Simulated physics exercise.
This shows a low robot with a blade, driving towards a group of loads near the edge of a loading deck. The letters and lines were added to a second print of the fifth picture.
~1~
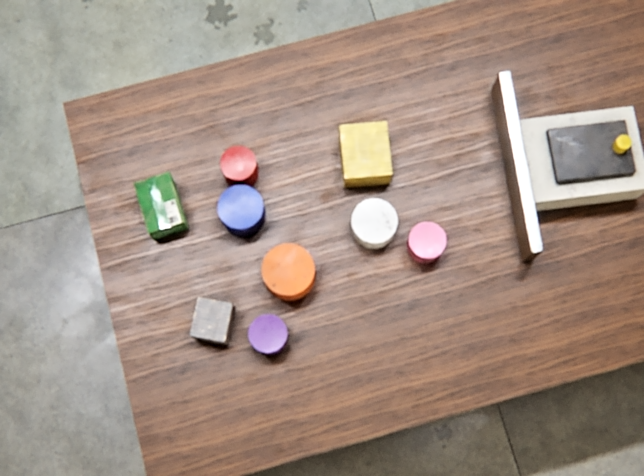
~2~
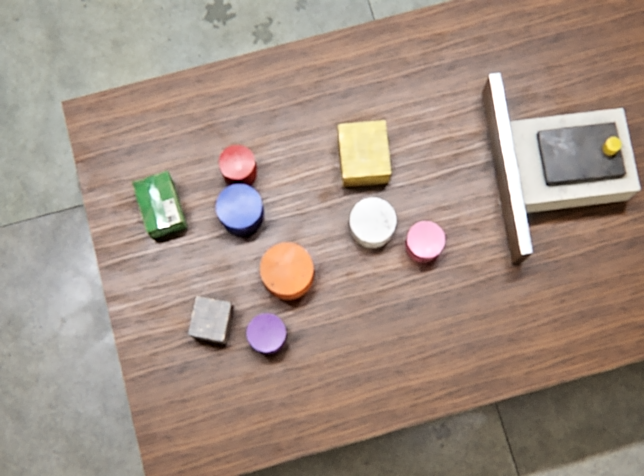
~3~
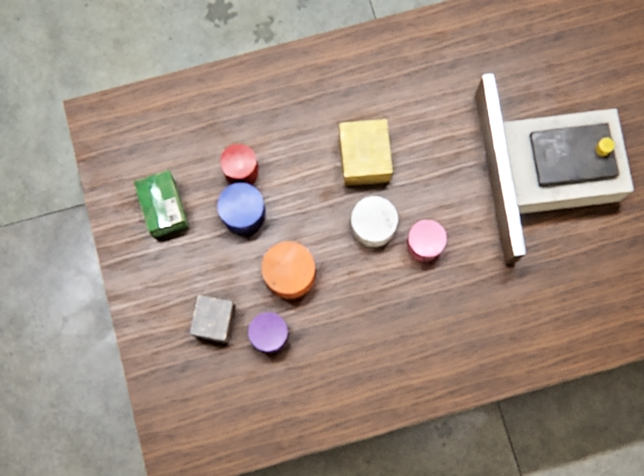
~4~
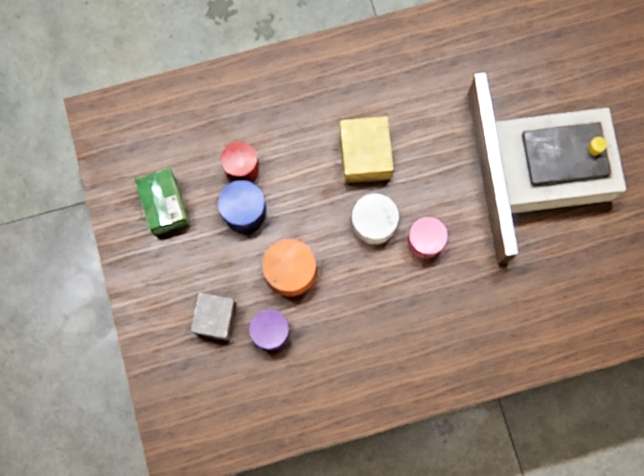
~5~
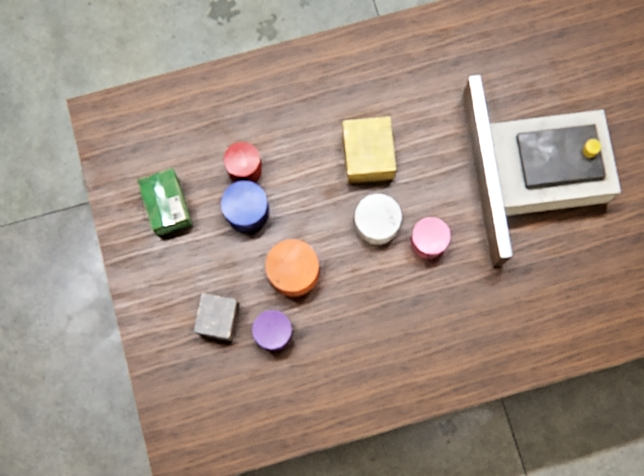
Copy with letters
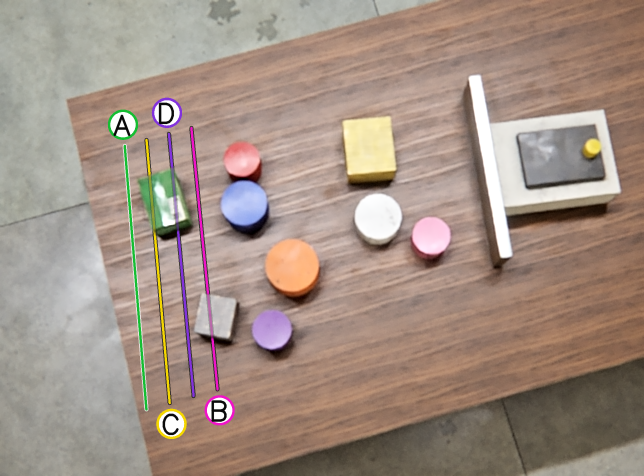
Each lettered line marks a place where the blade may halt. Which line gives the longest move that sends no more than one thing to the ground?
It should halt at D.
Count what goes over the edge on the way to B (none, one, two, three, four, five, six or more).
The count is none.
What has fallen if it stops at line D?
The green parcel goes over.
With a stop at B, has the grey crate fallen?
By then, no.
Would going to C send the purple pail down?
No.
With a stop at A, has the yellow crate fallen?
By then, no.
On the marked copy, A at (135, 273); B at (204, 254); C at (158, 267); D at (181, 261).
Taking D. A third of the way, robot (445, 186); yellow crate (343, 158); pink pail (362, 254).
Two thirds of the way, robot (334, 217); green parcel (154, 203); grey crate (206, 329).
When it is over, robot (244, 242); green parcel over the edge; blue canister (105, 240); one fallen.
As for the rest, A drops five; B is within the limit but short; C drops four.
